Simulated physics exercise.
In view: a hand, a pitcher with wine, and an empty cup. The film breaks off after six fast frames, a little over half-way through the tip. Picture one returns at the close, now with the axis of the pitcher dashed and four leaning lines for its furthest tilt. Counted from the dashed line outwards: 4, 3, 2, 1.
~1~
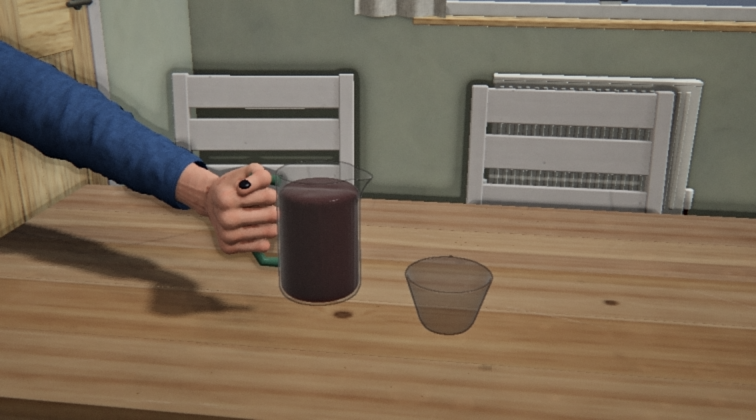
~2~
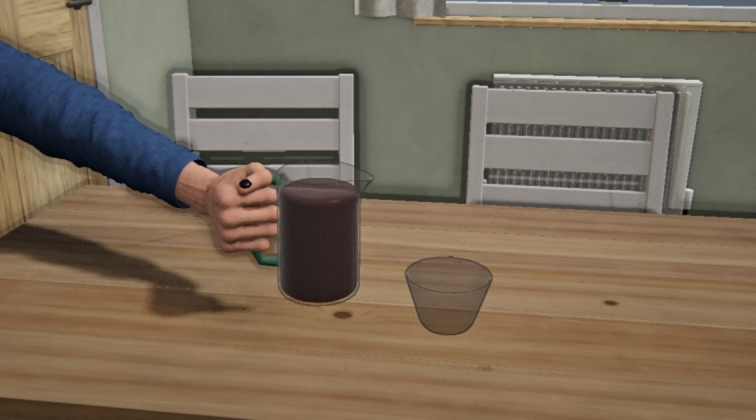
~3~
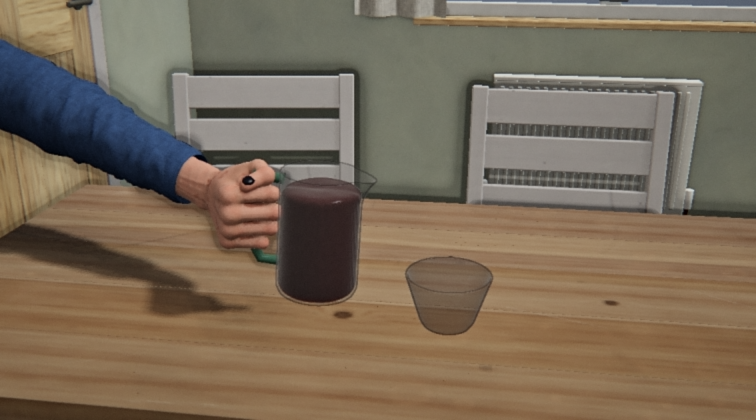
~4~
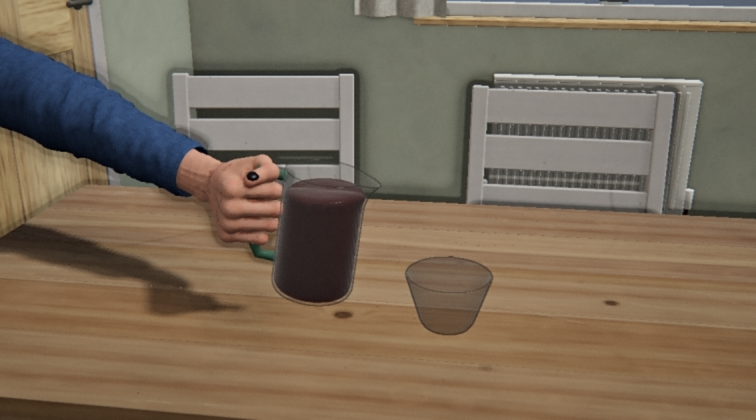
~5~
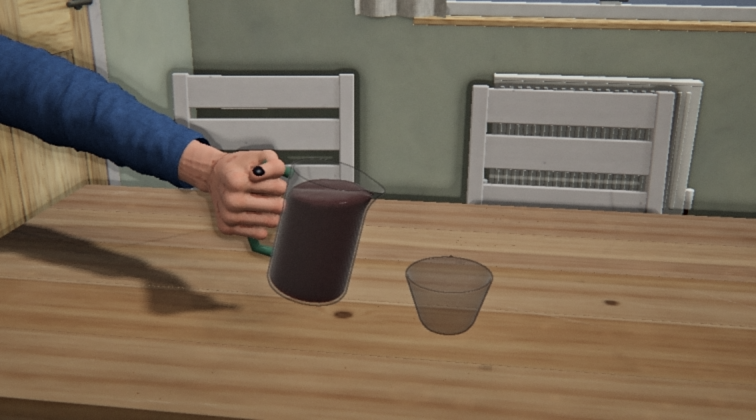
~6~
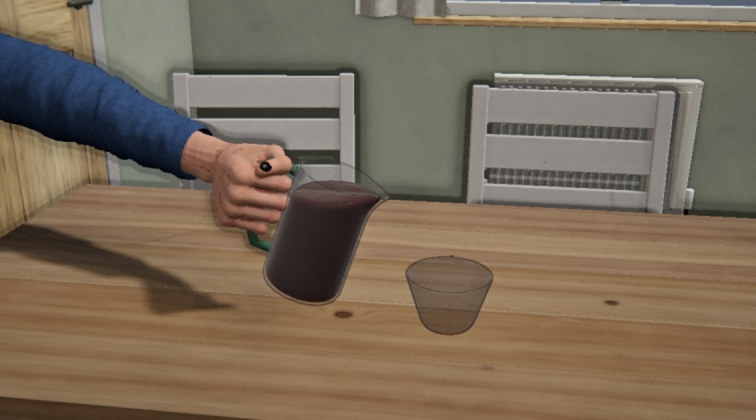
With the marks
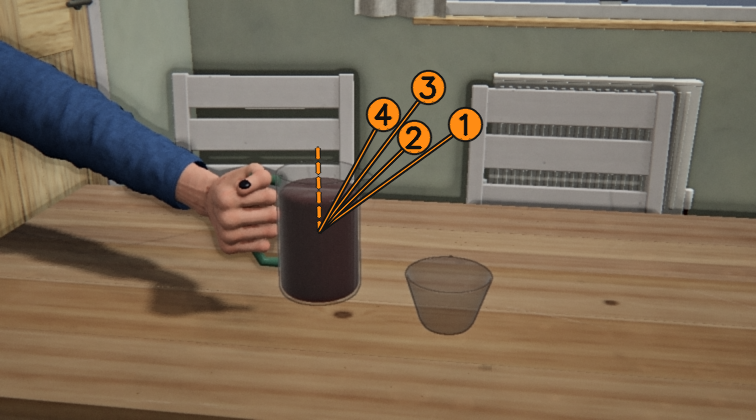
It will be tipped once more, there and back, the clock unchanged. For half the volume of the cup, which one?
Take 1.
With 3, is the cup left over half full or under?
Under.
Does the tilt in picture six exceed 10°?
Yes.
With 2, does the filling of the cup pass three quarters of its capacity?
No, it does not.
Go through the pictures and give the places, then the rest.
Upright, lip at (371, 177); rim of the cup round (449, 273); nothing has left yet.
Upright, lip at (372, 178); nothing has left yet.
Tipped about 4°, lip at (375, 181); nothing has left yet.
Tipped about 8°, lip at (379, 185); nothing has left yet.
Tipped about 13°, lip at (384, 191); nothing has left yet.
Tipped about 19°, lip at (388, 197); nothing has left yet.
On the marked copy, 1 at (452, 135); 2 at (402, 150); 3 at (418, 101); 4 at (375, 129).
Choosing 1, the cup ends with about 49 % of what it can hold.
Choosing 2, the cup ends with about 32 % of what it can hold.
Choosing 3, the cup ends with about 17 % of what it can hold.
Choosing 4, the cup ends with about 7 % of what it can hold.
